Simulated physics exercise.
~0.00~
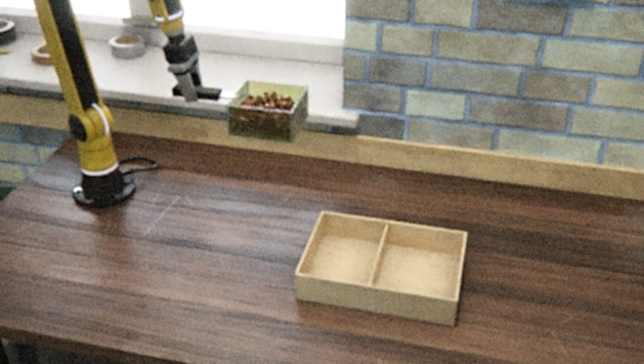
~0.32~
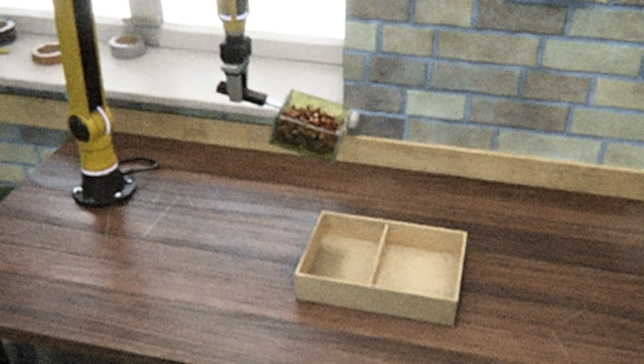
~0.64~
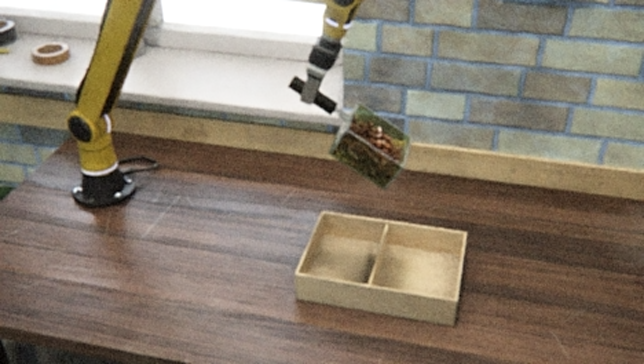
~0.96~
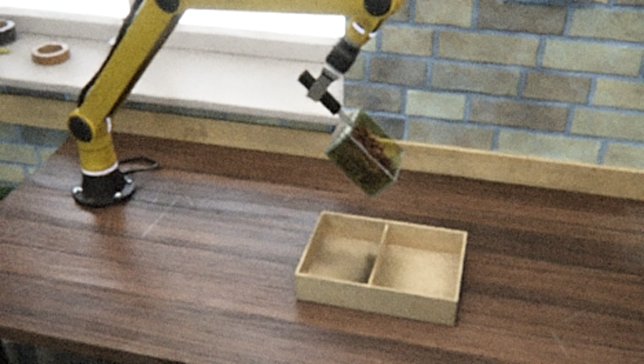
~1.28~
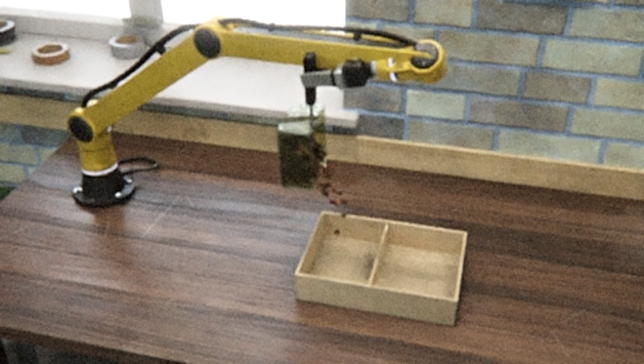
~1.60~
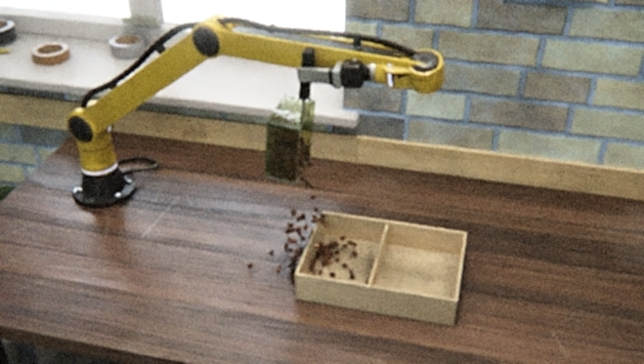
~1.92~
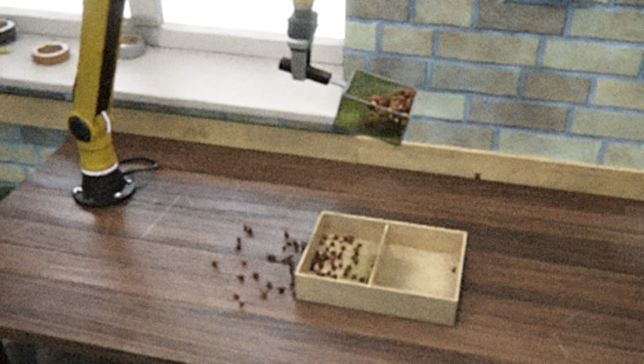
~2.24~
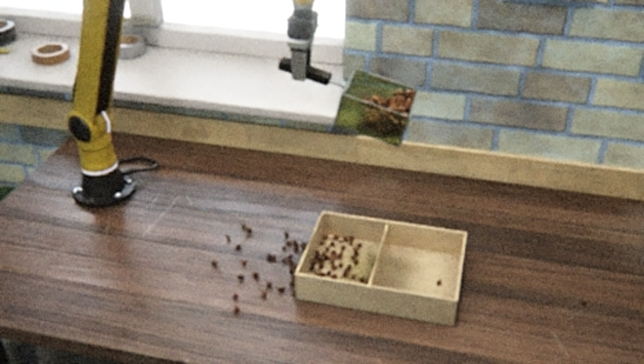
A yellow and black robot arm carried a clear box of brown pellets right, tipped it steeply and poured some into the left part of a divided wooden tray, spilling others on the table, then swung the still partly filled box back up.
